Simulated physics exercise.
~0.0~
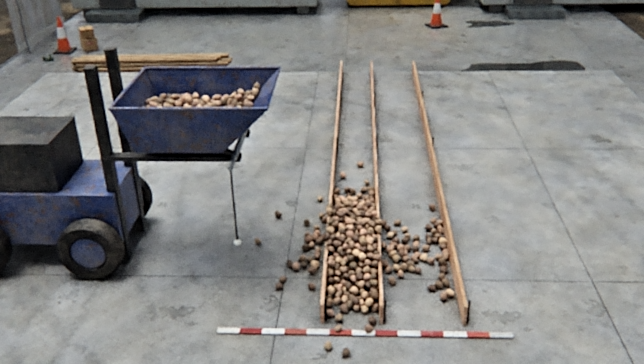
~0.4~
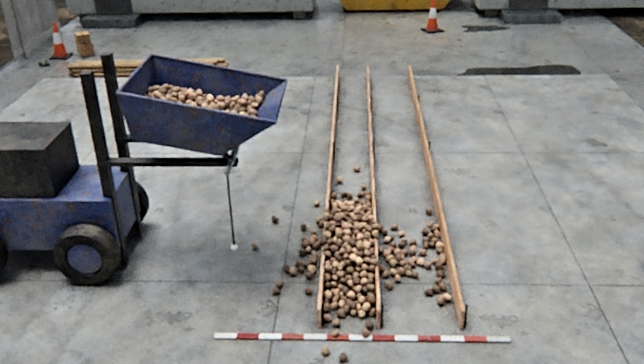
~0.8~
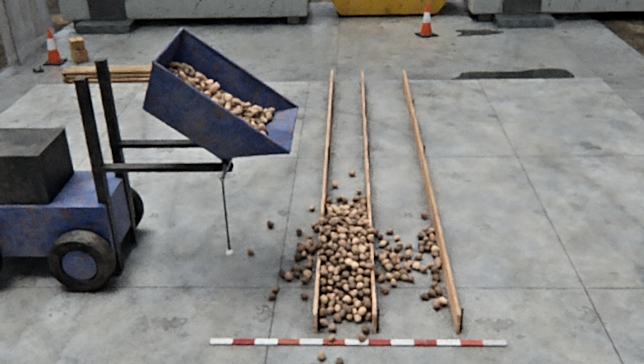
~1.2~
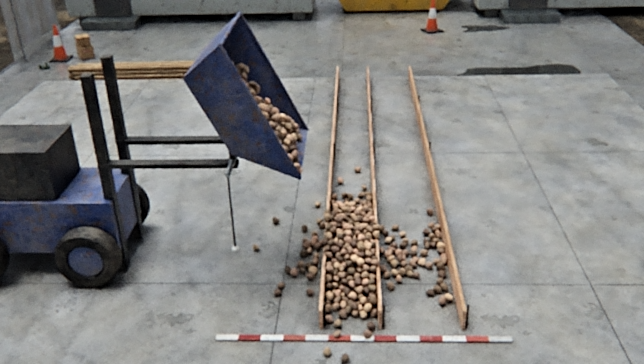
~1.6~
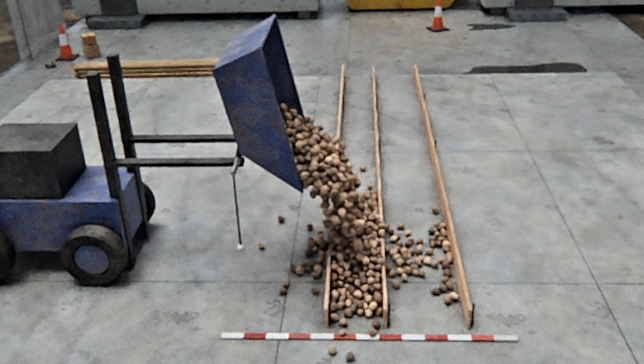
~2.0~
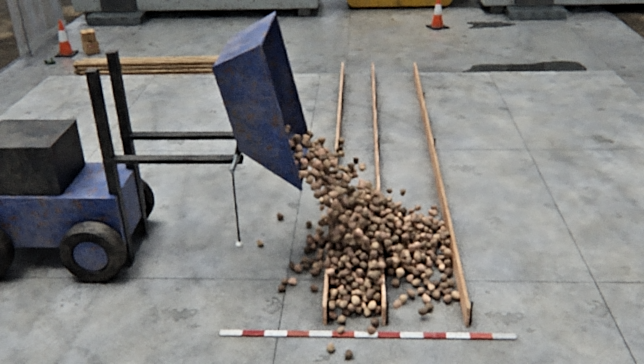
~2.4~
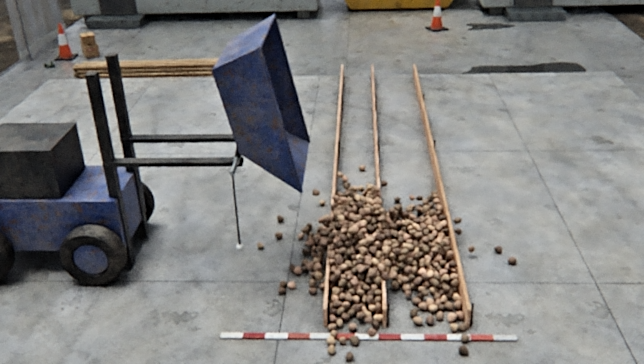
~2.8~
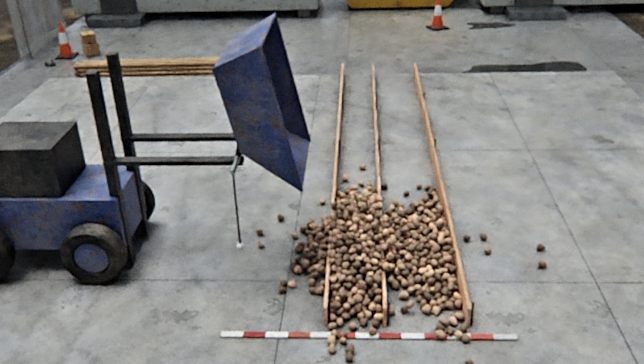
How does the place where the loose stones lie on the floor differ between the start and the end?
At the start the stones are heaped mostly in the left bay, with only a thin scatter in the right one. By the end they spread farther to the right, covering much of the near end of the right bay, with a few lying beyond the last board.
